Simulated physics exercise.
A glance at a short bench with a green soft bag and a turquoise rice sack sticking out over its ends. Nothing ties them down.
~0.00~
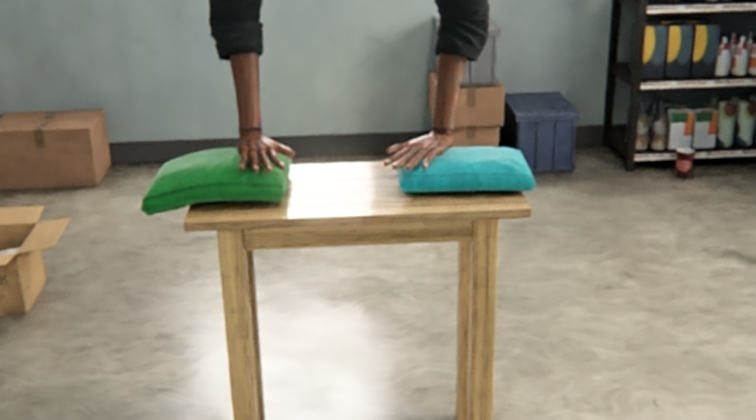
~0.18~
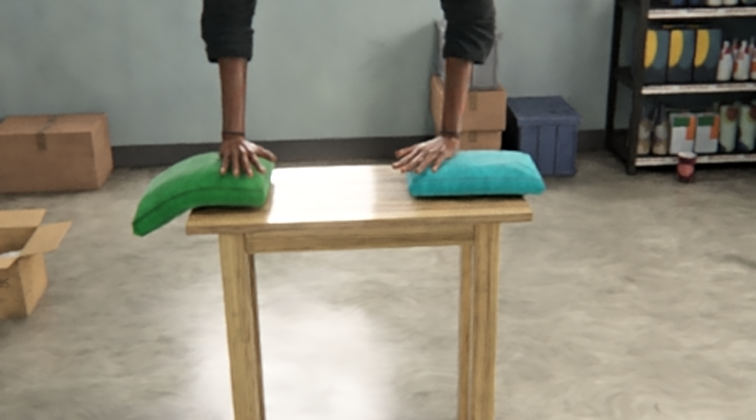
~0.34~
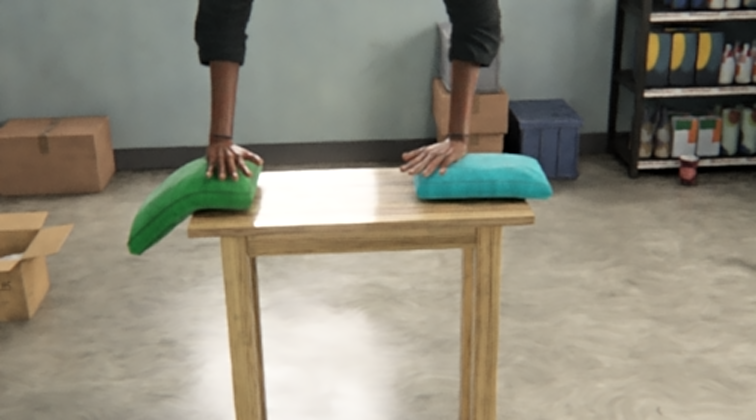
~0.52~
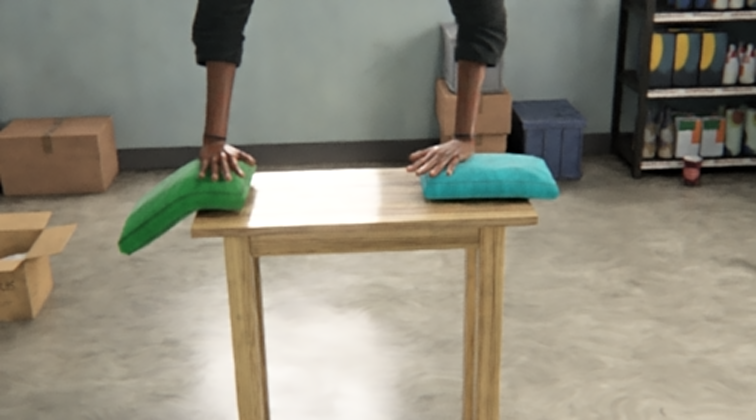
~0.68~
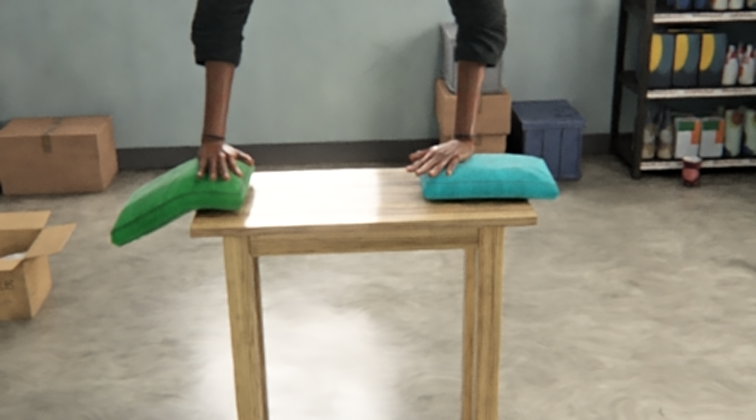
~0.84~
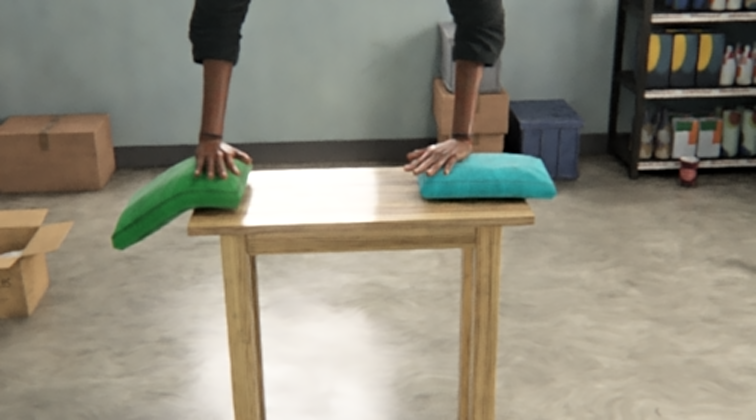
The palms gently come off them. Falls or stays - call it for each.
Call: Green soft bag falls; turquoise rice sack stays.
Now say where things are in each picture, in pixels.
The first frame shows soft bag tip (151, 199); rice sack tip (528, 177).
The second frame shows soft bag tip (142, 221); rice sack tip (538, 181).
The third frame shows soft bag tip (139, 239); rice sack tip (545, 186).
The fourth frame shows soft bag tip (129, 239); rice sack tip (552, 186).
The fifth frame shows soft bag tip (122, 231); rice sack tip (551, 186).
The sixth frame shows soft bag tip (123, 234), well over half past the edge; rice sack tip (549, 186), a small part past the edge.
After 1.08 s, soft bag tipping outwards near (173, 215); rice sack lying still.
After 1.34 s, soft bag falling near (167, 383); rice sack lying still.
After 1.58 s, soft bag on the floor; rice sack lying still.
At rest, soft bag on the floor; rice sack lying still. The green soft bag slumps off the end and the turquoise rice sack remains on top.
